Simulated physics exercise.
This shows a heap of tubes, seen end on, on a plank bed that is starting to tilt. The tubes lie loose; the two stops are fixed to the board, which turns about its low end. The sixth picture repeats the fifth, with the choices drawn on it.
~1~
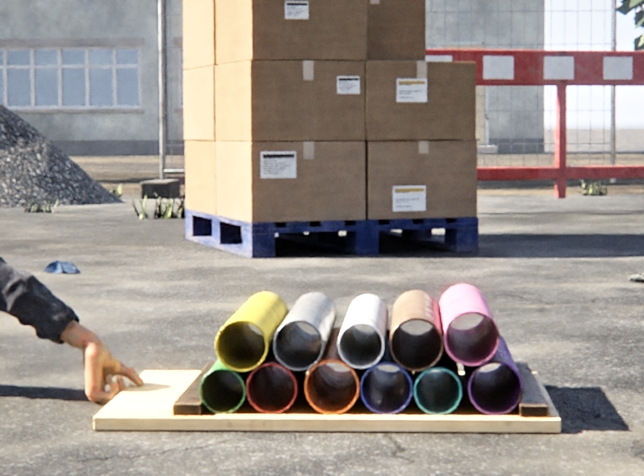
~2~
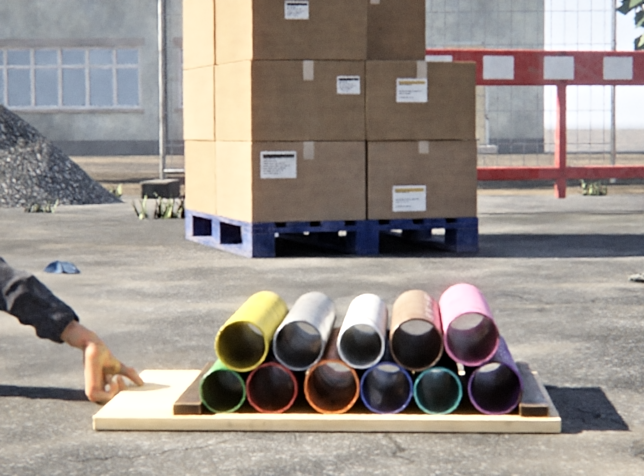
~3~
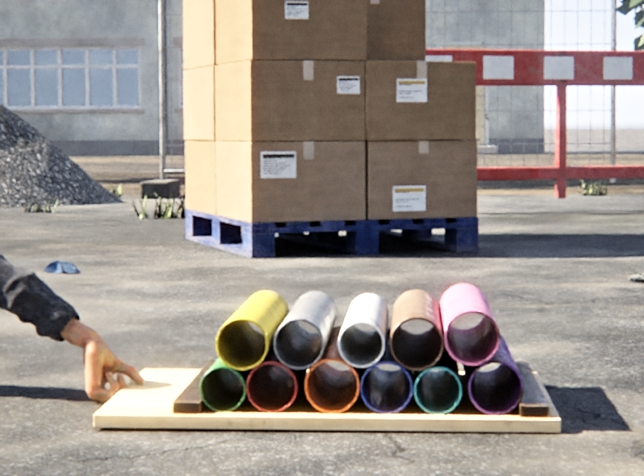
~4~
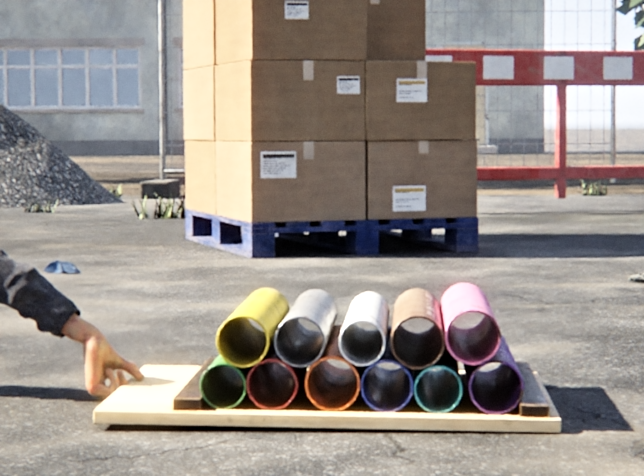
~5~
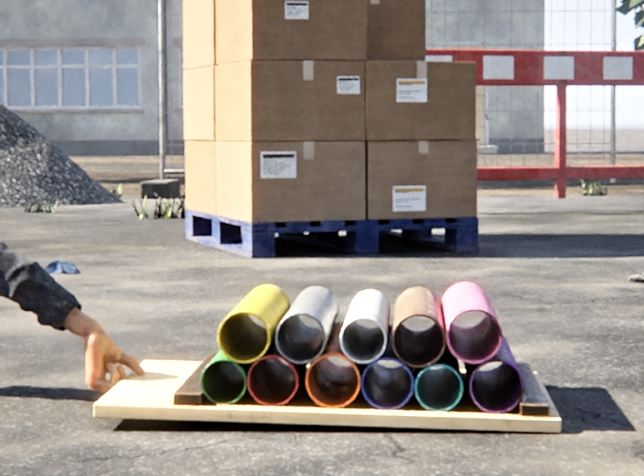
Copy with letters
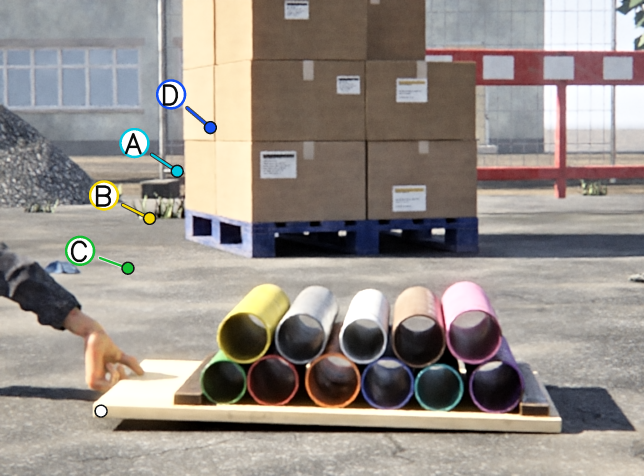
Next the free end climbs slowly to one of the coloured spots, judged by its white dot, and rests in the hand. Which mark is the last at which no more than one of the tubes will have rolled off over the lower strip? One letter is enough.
Stop at C.
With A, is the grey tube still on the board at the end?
No.
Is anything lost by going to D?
Yes, at D.
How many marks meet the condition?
The number is one.
On the marked copy, A at (177, 171); B at (150, 218); C at (128, 268); D at (210, 128); the white dot at (101, 411).
With C. Early on, board at 14°.
Further on, board at 20°.
At the end, board at 20°, one over the low batten (pink).
As for the rest, A eleven over the low batten; B ten over the low batten; D eleven over the low batten.
